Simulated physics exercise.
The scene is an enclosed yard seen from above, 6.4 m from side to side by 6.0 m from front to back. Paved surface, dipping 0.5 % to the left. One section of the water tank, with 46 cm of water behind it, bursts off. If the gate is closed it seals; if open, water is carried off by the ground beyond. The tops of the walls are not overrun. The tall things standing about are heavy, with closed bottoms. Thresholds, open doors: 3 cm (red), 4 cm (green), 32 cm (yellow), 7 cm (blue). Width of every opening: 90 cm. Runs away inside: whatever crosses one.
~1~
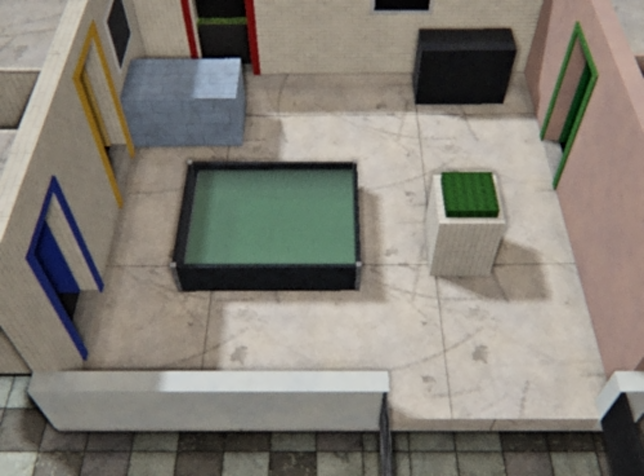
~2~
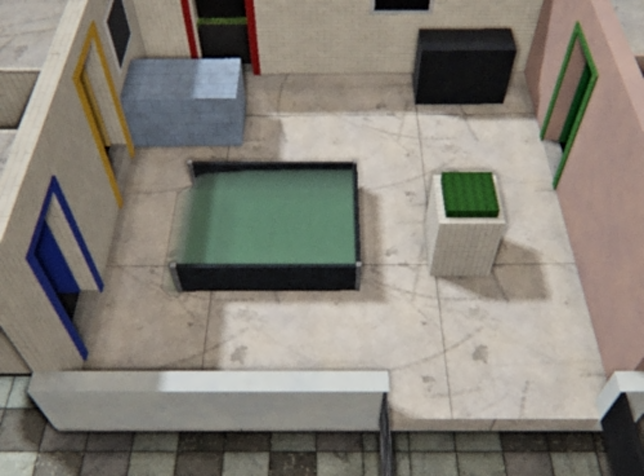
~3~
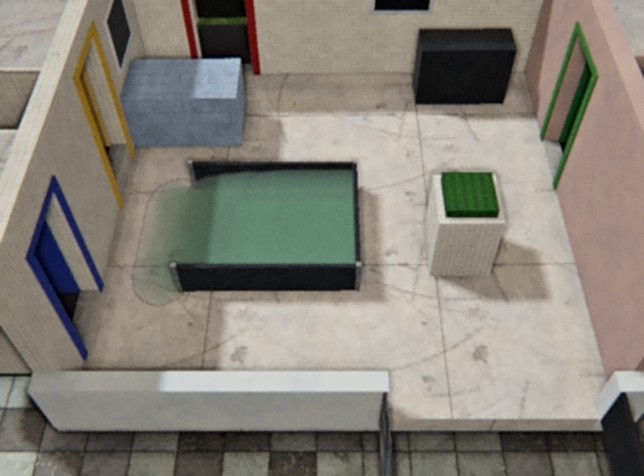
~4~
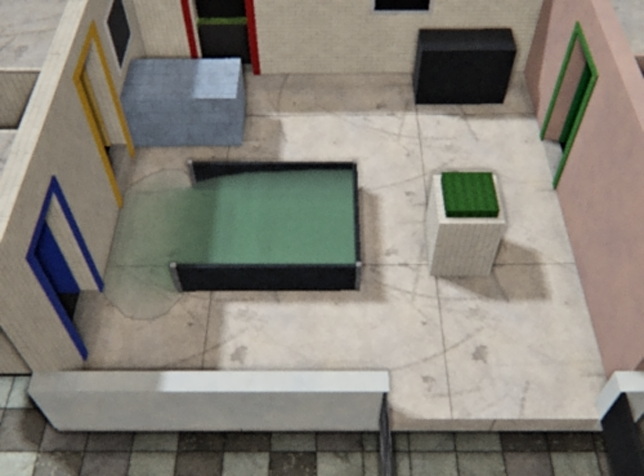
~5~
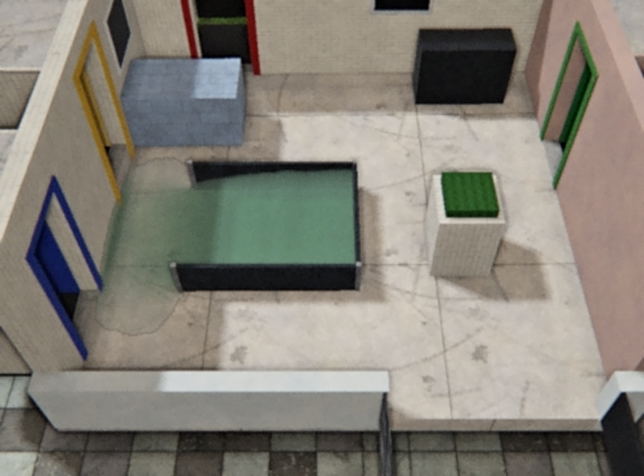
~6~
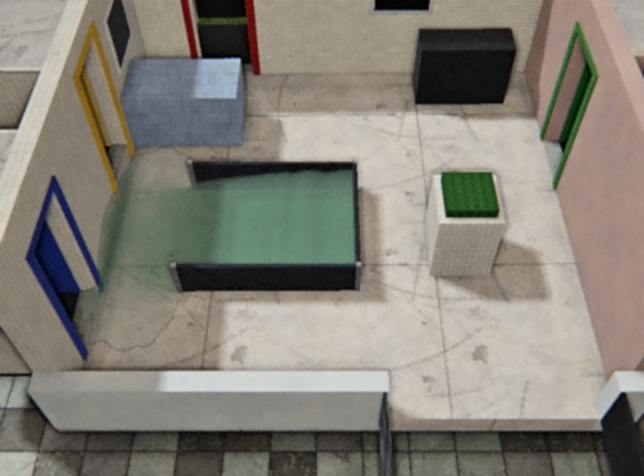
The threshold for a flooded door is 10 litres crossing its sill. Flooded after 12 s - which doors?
The red door is going to fall short of the limit. The green door is going to top the limit. The yellow door is going to fall short of the limit. The blue door is going to top the limit.
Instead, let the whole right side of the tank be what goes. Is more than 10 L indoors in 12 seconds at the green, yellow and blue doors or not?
Green exceeds; yellow falls short; blue falls short.
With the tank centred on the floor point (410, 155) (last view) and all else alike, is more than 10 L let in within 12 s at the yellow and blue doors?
Measured against the limit, the yellow door stays within it and the blue door goes beyond it.
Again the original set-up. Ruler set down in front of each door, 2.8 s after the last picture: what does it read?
Readings (cm): Red = 0; green = 0; yellow = 23; blue = 12.
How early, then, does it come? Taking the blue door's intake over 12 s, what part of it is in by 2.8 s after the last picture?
About 60 per cent.
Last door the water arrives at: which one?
It's the red door that comes last.
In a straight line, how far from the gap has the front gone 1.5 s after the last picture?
Some 2.8 metres from the gap.
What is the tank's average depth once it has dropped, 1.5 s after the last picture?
Around 19 cm on average.
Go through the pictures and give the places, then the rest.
In the first picture, still water, 46 cm deep, in the water tank at (270, 215).
In the second picture, the front is at (173, 291), 0.9 m from the gap at (189, 230); 0.2 m2 of floor is under water; 46 cm left at the back of the water tank.
In the third picture, water pours out at (189, 231) and has run 1.1 m, to (154, 299); typically 8 cm deep outside, 46 cm at the water tank's back.
In the fourth picture, the front is at (118, 299), 1.3 m from the gap at (189, 231); 2.1 m2 of floor is under water; 46 cm left at the back of the water tank.
In the fifth picture, water pours out at (189, 232) and has run 1.6 m, to (97, 311); typically 8 cm deep outside, 46 cm at the water tank's back.
In the sixth picture, the front is at (91, 335), 1.9 m from the gap at (189, 232); 2.7 m2 of floor is under water; 45 cm left at the back of the water tank.
Then, 0.7 s after the last picture water covers 10 % of the floor and is deepest (36 cm) near (125, 245); red door not reached, green door not reached, yellow door 23 cm at the sill, 0 L in, blue door 16 cm at the sill, 9 L in.
Then, 1.5 s after the last picture water covers 20 % of the floor and is deepest (38 cm) near (134, 153); red door not reached, green door not reached, yellow door 30 cm at the sill, 0 L in, blue door 17 cm at the sill, 40 L in.
Then, 2.8 s after the last picture water covers 40 % of the floor and is deepest (24 cm) near (76, 400); red door not reached, green door not reached, yellow door 23 cm at the sill, 1 L in, blue door 12 cm at the sill, 80 L in.
Then, 6.3 s after the last picture water covers 80 % of the floor and is deepest (10 cm) near (76, 400); red door not reached, green door 7 cm at the sill, 44 L in, yellow door 8 cm at the sill, 1 L in, blue door 9 cm at the sill, 123 L in.
Then, 11.3 s after the last picture water covers 95 % of the floor and is deepest (8 cm) near (85, 360); red door 2 cm at the sill, 0 L in, green door 4 cm at the sill, 50 L in, yellow door 7 cm at the sill, 1 L in, blue door 7 cm at the sill, 129 L in.
